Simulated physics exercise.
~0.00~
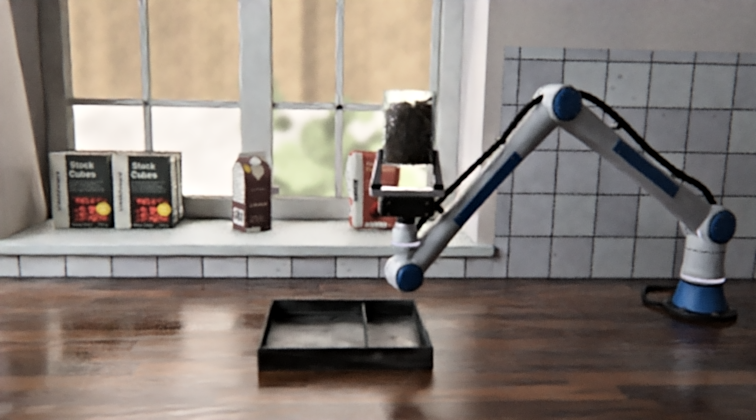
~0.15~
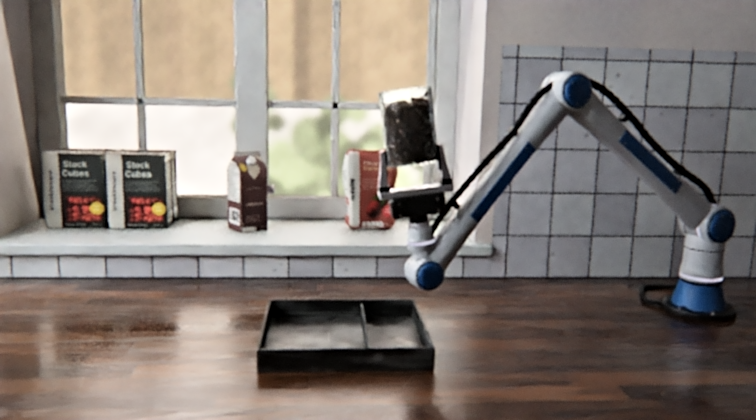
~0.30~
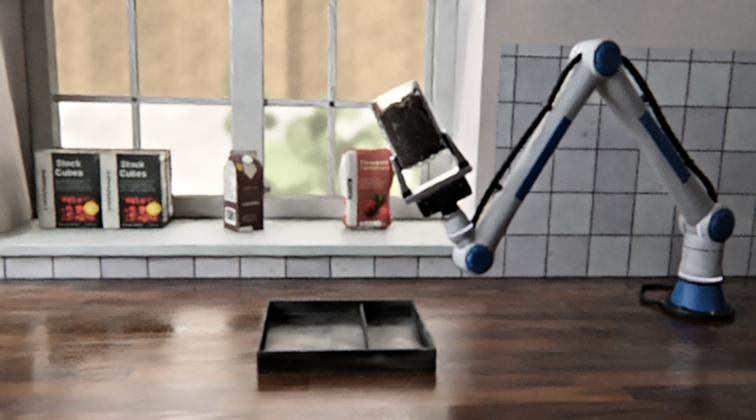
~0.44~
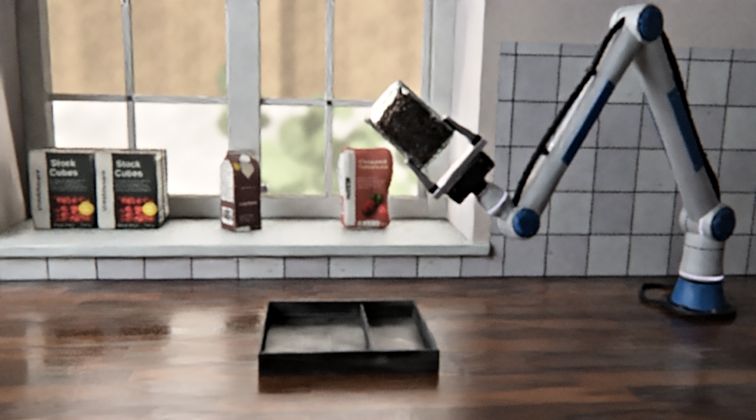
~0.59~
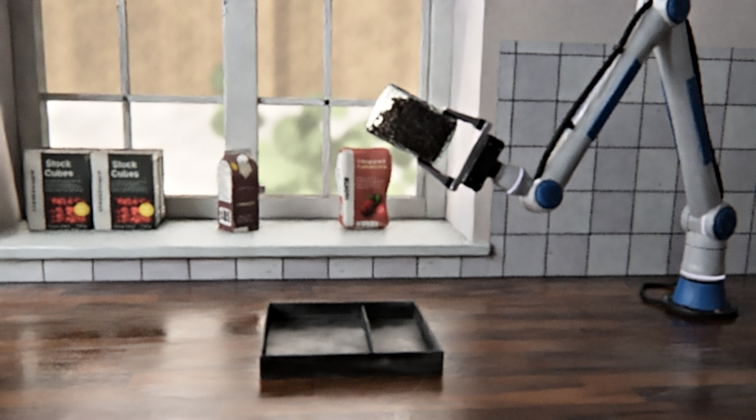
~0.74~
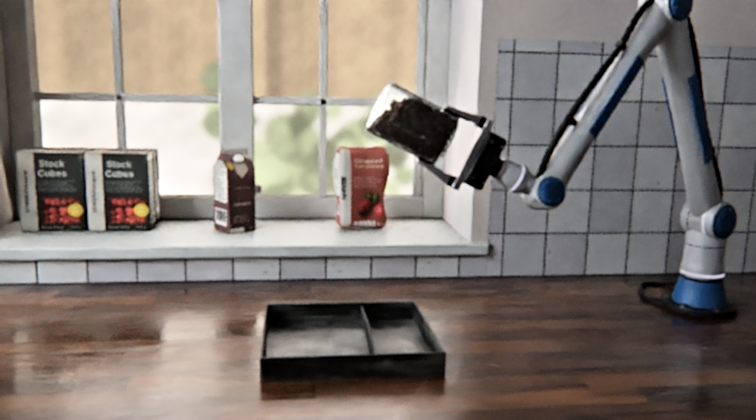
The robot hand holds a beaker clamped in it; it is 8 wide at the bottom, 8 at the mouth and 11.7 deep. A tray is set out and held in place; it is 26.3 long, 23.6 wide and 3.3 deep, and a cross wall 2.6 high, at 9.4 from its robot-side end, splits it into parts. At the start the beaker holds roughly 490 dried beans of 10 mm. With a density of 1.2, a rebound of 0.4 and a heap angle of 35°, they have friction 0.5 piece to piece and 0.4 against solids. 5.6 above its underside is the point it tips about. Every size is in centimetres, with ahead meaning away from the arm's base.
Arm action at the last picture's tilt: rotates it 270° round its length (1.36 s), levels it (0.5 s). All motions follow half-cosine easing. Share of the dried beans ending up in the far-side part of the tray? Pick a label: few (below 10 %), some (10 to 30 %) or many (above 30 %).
Few, below 10 %.
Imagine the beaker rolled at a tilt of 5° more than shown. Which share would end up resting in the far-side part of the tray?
Estimate: Near 5 %.
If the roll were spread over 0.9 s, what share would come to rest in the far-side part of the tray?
With that change you'd see near 5 per cent.
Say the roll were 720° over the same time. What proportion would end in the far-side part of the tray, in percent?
That would come to close to 0 in a hundred.
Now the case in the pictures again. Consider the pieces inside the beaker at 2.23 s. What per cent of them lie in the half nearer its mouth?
40 percent or so.
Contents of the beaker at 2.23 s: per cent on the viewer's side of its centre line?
Roughly 55 in every hundred.
By 1.48 s, tipped 64°, highest piece 41 above the table; 486 in the beaker, 2 in flight or on a rim.
By 2.23 s, tipped 54°, highest piece 40 above the table; 479 in the beaker, 7 in the far-side part, 2 in flight or on a rim.
By 2.80 s, upright, highest piece 42 above the table; 479 in the beaker, 9 in the far-side part.
By 3.50 s, upright, highest piece 42 above the table; 479 in the beaker, 9 in the far-side part.
Final count, 479 in the beaker, 9 in the far-side part. That is 2 % in the far-side part of the tray.
